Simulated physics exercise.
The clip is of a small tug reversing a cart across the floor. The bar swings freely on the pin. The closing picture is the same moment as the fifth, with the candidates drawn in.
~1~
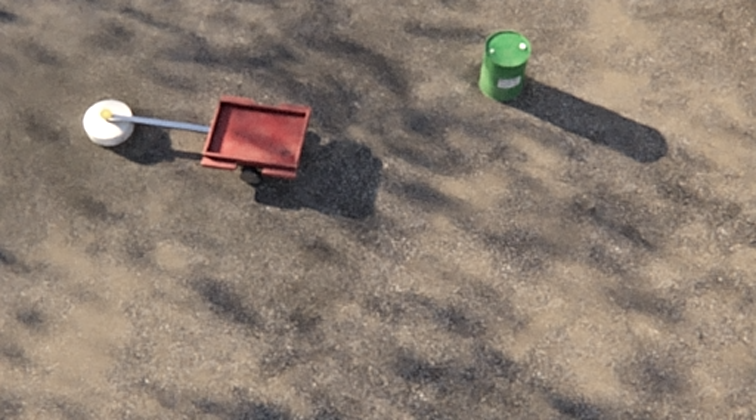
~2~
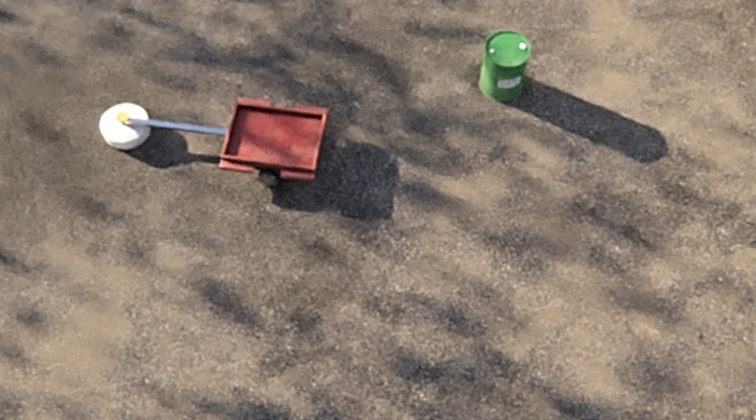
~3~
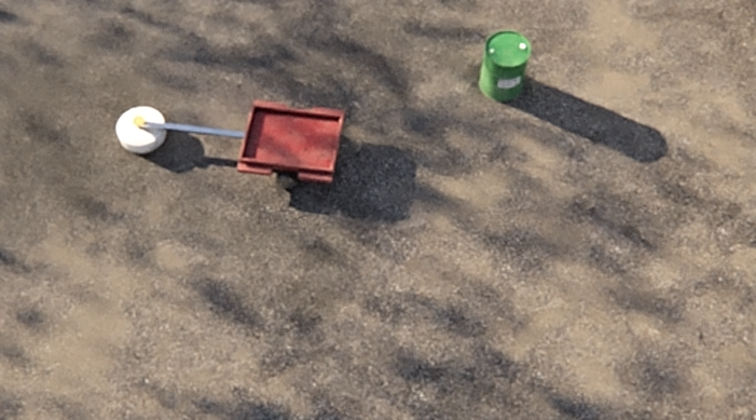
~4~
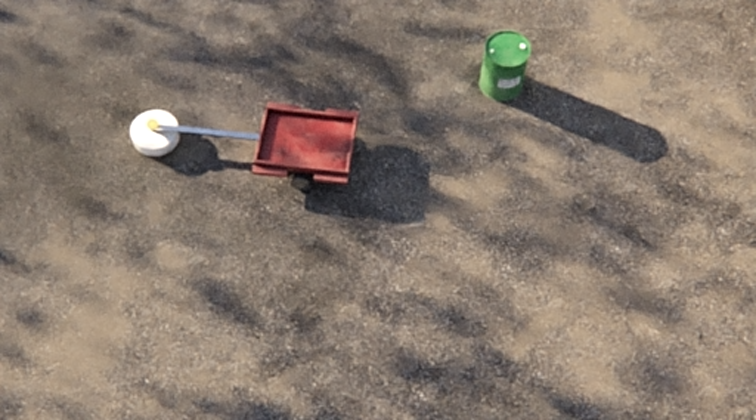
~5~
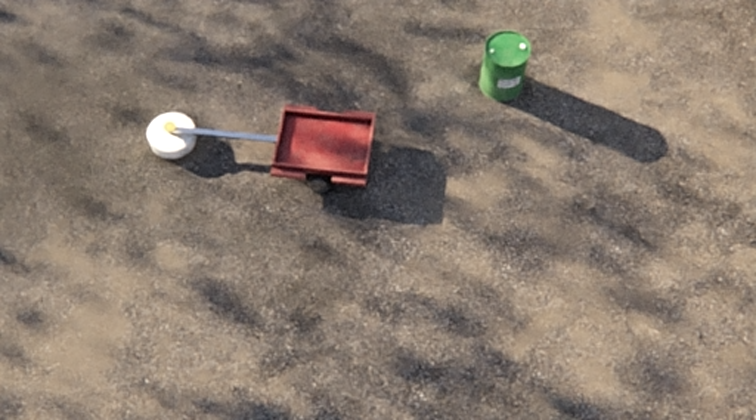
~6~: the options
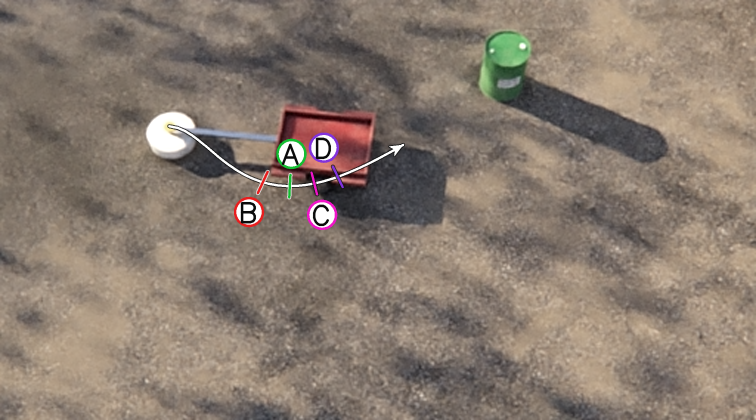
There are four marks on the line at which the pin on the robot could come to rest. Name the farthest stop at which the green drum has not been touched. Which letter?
Mark C.
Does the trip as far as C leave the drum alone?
Yes.
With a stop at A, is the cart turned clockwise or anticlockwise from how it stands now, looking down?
Anticlockwise.
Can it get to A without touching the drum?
Yes.
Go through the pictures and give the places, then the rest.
Green drum (501, 84); robot (109, 121); red cart (257, 135), in the first frame.
Robot (125, 124); red cart (275, 137); green drum (501, 84), in the second frame.
Robot (141, 128); red cart (292, 139); green drum (501, 84), in the third frame.
Robot (155, 131); red cart (306, 141); green drum (501, 84), in the fourth frame.
Robot (172, 134); red cart (324, 143); green drum (501, 84), in the fifth frame.
On the copy, A at (290, 186); B at (263, 182); C at (314, 184); D at (338, 177); the route from (169, 126) via (278, 185) to (403, 145).
On C. First, robot (217, 161), cart (373, 145).
Then, robot (264, 189), cart (414, 138).
Finally, robot (315, 190), cart (455, 123); nothing has been touched.
By contrast, A is safe but short; B is safe but short; D is too far, the drum has been hit.
